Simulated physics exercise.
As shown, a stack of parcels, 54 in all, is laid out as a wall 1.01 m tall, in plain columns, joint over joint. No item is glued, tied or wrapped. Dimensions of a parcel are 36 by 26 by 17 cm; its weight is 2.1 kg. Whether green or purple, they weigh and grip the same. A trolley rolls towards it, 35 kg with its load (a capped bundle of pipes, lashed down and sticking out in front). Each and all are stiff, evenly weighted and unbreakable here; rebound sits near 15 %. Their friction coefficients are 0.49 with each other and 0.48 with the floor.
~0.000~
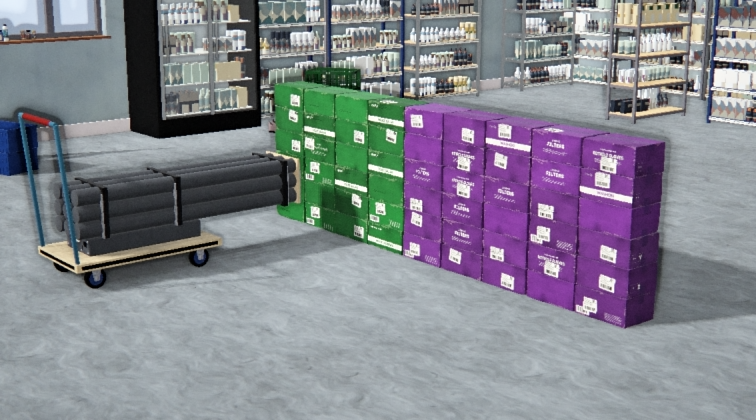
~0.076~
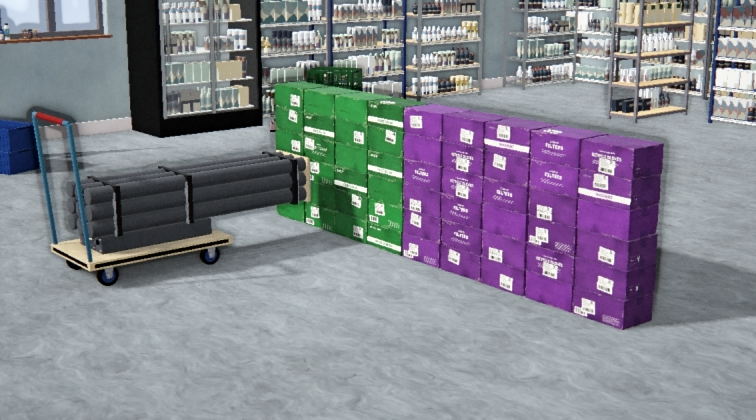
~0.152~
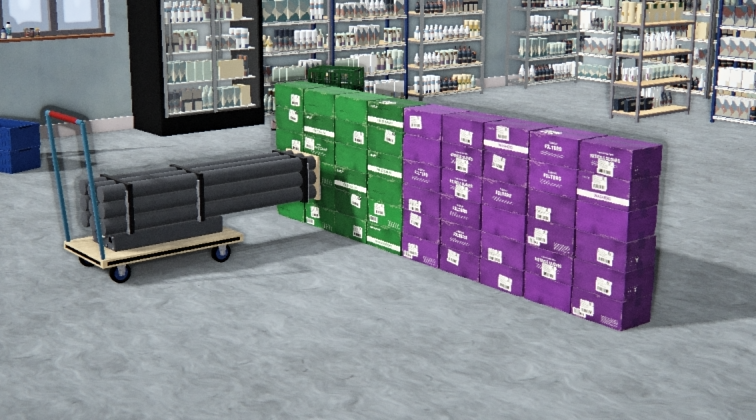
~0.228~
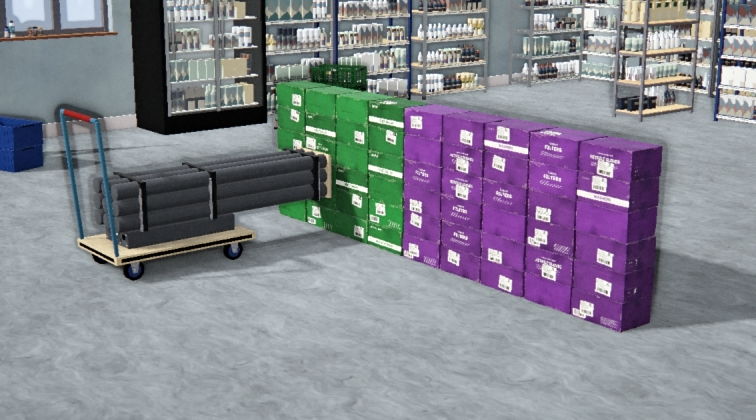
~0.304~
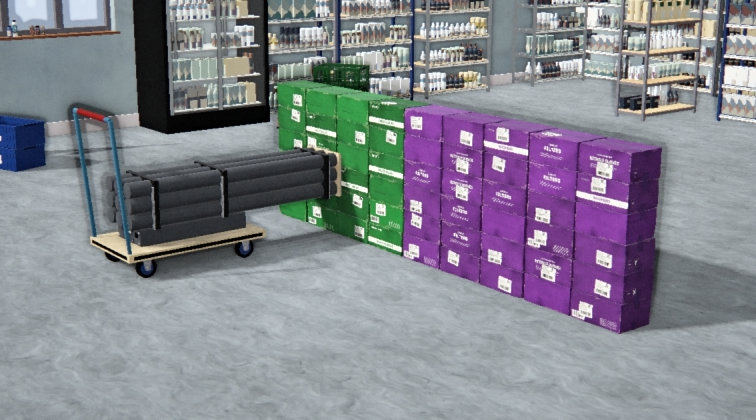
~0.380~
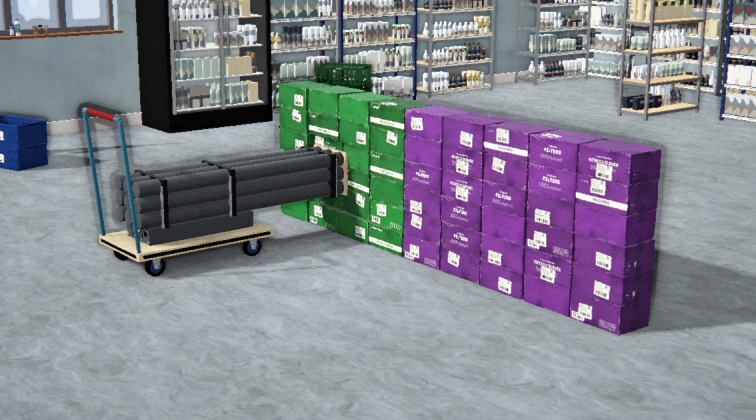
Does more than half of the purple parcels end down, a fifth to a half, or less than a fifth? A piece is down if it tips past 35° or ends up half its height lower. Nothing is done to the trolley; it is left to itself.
Less than a fifth of them end down.
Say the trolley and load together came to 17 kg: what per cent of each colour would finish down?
Result: Green 0, purple 0 %.
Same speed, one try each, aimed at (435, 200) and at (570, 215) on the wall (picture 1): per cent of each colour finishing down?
For green it's 0 then 0 per cent, for purple 30 then 30 per cent.
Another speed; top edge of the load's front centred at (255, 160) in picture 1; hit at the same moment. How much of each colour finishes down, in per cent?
Down at the end: Green 50 per cent, purple 0 per cent.
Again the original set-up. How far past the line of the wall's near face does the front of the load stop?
Roughly 10 centimetres past it.
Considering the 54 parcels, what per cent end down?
It works out at roughly 0 per cent.
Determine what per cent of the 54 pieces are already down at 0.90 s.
0 per cent.
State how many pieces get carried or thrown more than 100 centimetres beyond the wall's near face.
About 0 pieces.
By 0.46 s, load 9 cm past the wall's line, still rolling; none of the 30 purple parcels down (0 of 54 in all colours); top purple parcel unmoved.
By 0.90 s, load 11 cm past the wall's line, still rolling; none of the 30 purple parcels down (0 of 54 in all colours); top purple parcel unmoved.
When it is over (1.6 s), load 8 cm past the wall's line, stopped; none of the 30 purple parcels down (0 of 54 in all colours); top purple parcel unmoved; top green parcel unmoved. That is 0 per cent. In pixels of the last frame, middles, top purple parcel near (478, 132), top green parcel near (306, 95).
